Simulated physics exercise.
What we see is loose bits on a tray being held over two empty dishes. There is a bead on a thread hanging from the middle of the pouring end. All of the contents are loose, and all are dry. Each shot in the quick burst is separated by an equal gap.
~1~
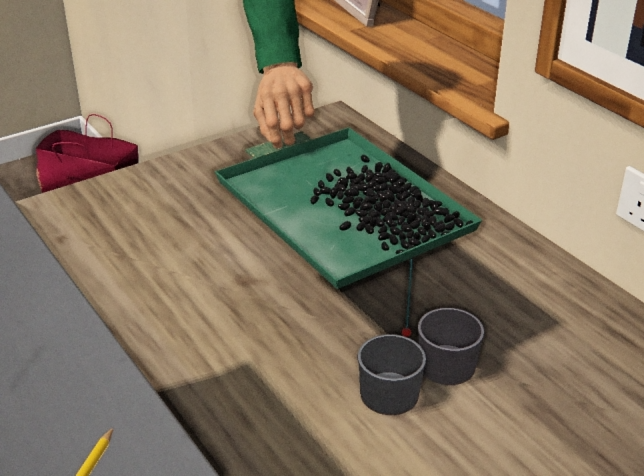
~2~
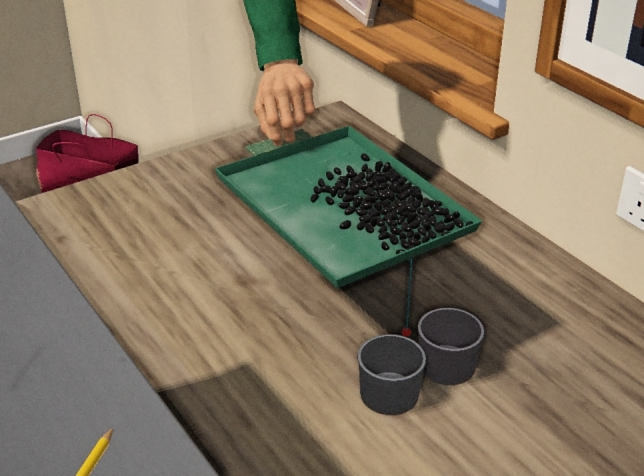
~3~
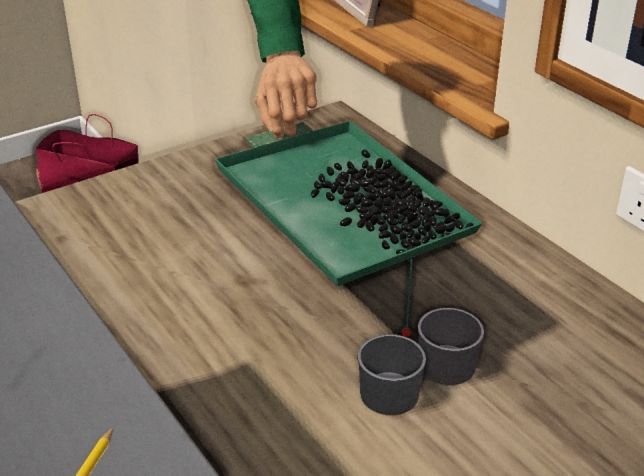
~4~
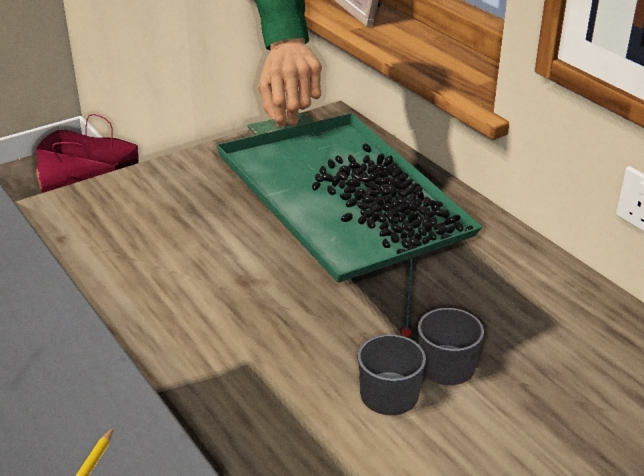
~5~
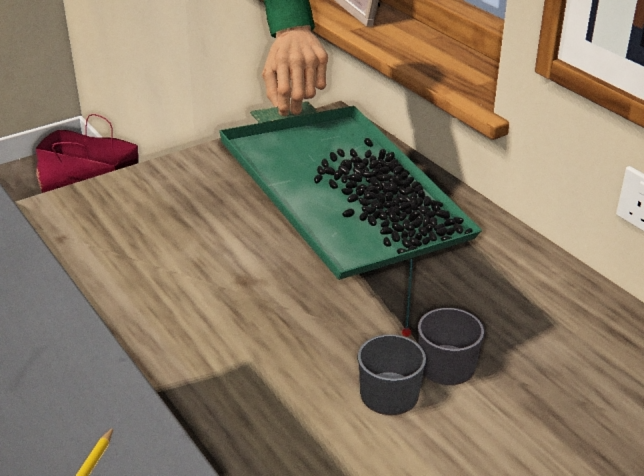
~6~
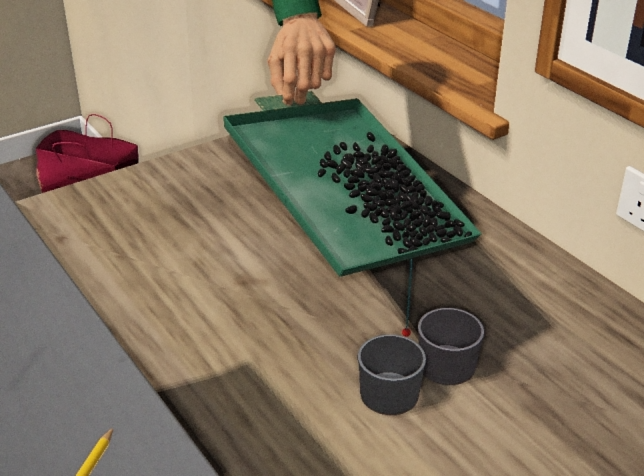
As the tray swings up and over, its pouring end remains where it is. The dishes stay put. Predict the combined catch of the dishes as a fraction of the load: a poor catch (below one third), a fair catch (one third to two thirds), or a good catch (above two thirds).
The dishes will most likely catch one to two thirds of the load.
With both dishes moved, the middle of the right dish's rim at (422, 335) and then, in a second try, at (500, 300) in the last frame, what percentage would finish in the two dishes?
Approximately 10 percent, followed by approximately 60 percent.
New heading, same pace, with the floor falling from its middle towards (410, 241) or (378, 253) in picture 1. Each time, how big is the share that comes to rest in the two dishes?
Shares: 30 %, then 10 %.
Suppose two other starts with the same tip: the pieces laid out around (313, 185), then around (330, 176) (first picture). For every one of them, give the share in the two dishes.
Estimates in order: 40 percent, 40 percent.
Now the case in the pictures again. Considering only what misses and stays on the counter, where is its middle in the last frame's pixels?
Near (479, 331).
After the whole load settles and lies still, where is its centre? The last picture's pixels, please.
It settles centred around (456, 352).
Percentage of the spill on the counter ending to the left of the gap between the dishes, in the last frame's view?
Close to 10 per cent.
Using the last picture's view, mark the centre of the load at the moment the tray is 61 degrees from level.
In the last view, the load is centred near (426, 193).
Just after the last frame, tray tipped steeply; every one on the tray.
A moment on, tray tipped right over; roughly a third on the tray; about a tenth in the right dish; about a tenth outside both; roughly a third in the air.
Further on, tray tipped past a quarter turn; roughly half in the right dish; roughly half outside both.
When it is over, tray tipped past a quarter turn; not one in the left dish; roughly half in the right dish; roughly half outside both.
